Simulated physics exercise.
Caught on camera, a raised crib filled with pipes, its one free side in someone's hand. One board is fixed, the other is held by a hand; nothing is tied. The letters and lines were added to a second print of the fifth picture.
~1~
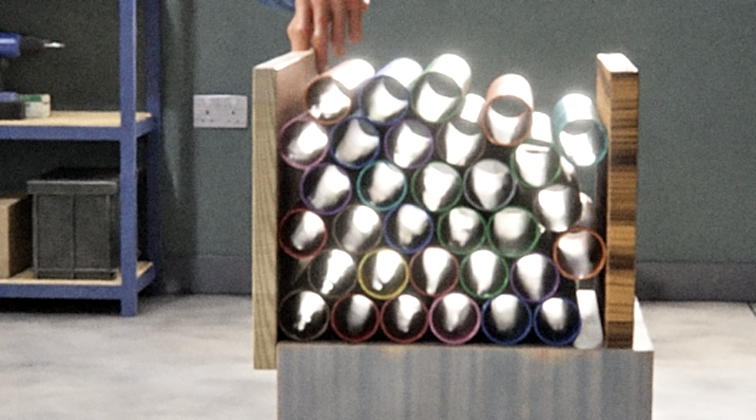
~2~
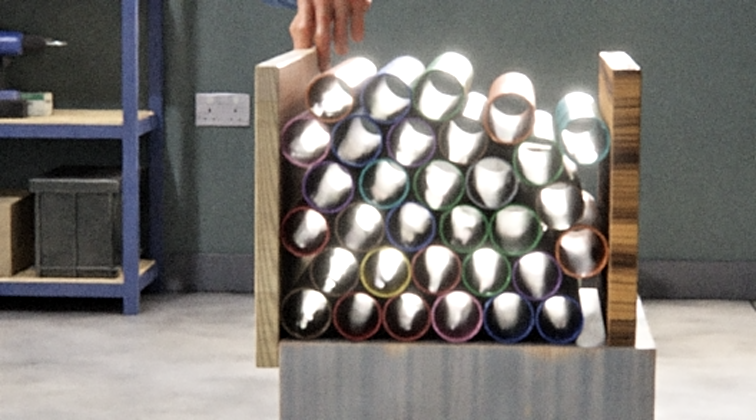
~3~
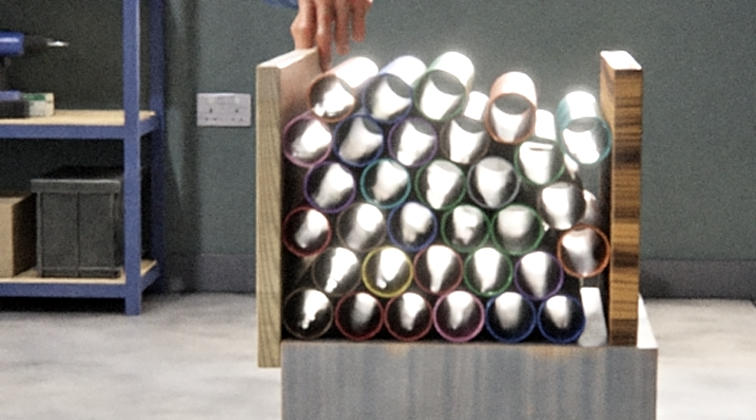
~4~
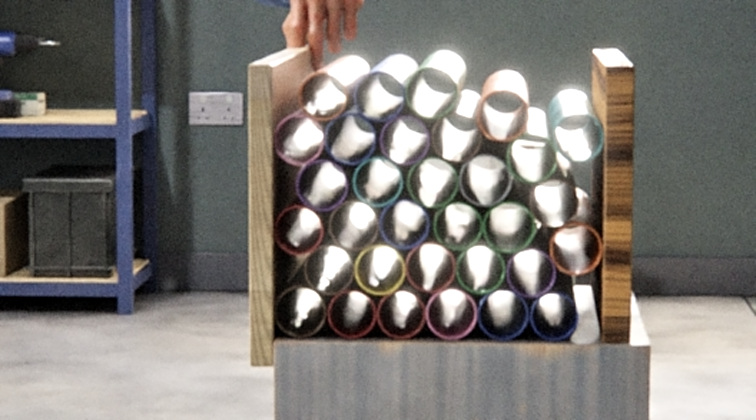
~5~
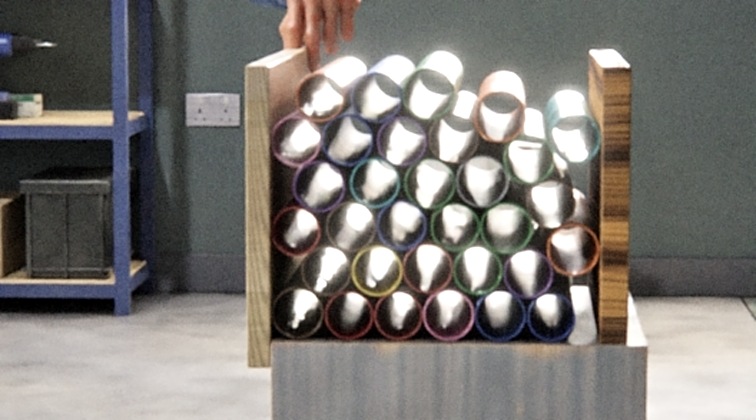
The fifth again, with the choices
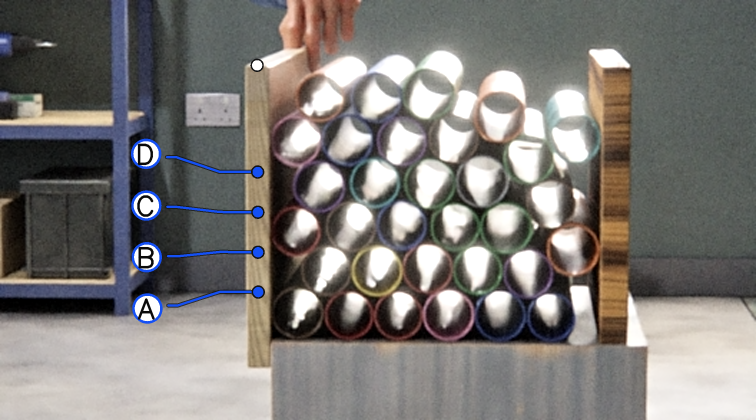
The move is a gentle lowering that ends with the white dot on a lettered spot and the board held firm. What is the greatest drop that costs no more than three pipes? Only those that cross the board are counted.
Lower it to B and no more.
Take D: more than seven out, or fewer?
Fewer than seven.
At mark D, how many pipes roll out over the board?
At D the number is none.
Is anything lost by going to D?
No, at D.
On the marked copy, A at (259, 292); B at (258, 252); C at (258, 212); D at (258, 172); the white dot at (257, 66).
Taking B. A third of the way, top of the board (270, 151).
Two thirds of the way, top of the board (271, 248).
When it is over, top of the board (271, 251), two out over the board.
As for the rest, A more than three out over the board; C two out over the board; D none out over the board.
